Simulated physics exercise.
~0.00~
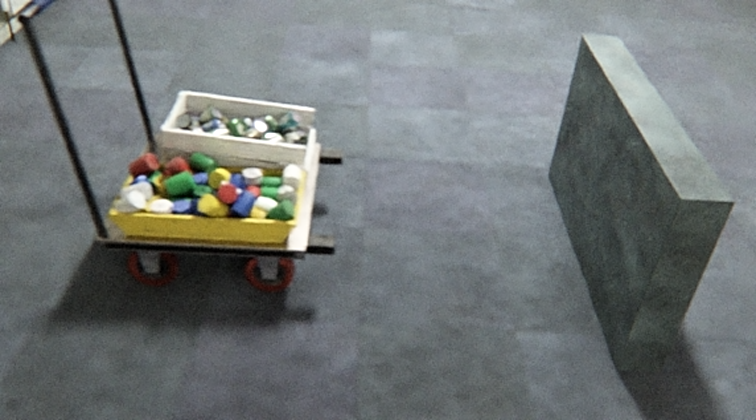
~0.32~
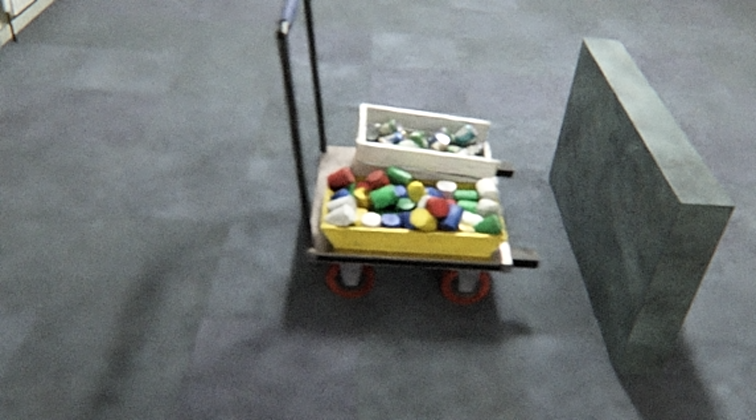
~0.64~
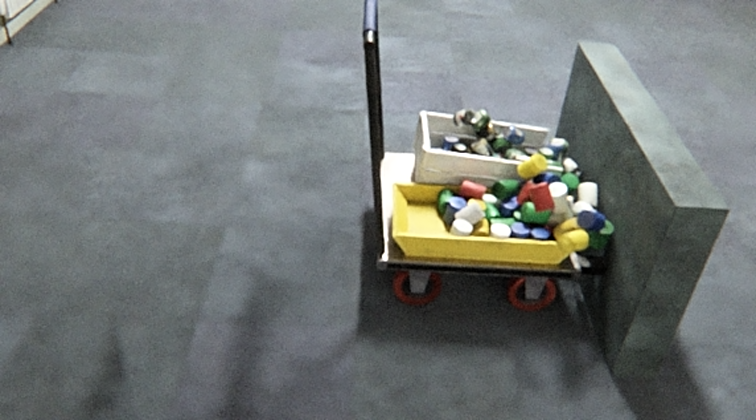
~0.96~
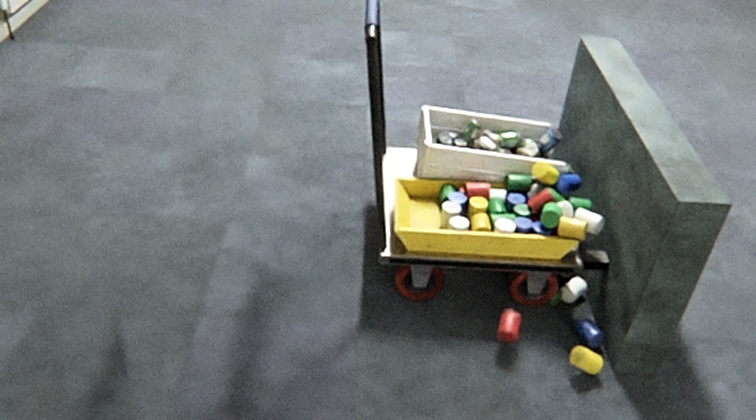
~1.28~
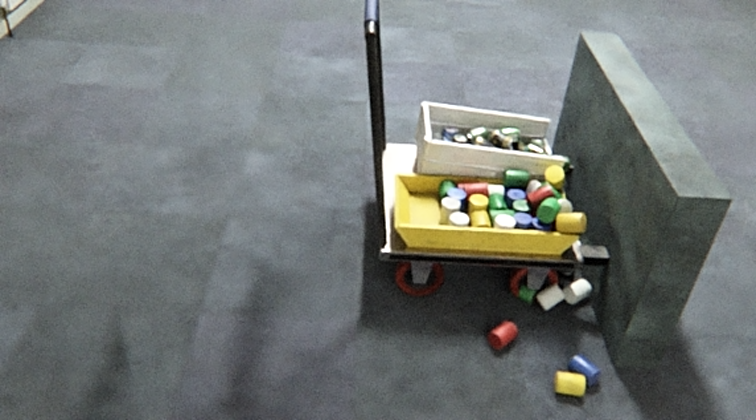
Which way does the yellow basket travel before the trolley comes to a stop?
The yellow basket moves to the right, riding on the trolley toward the wall.
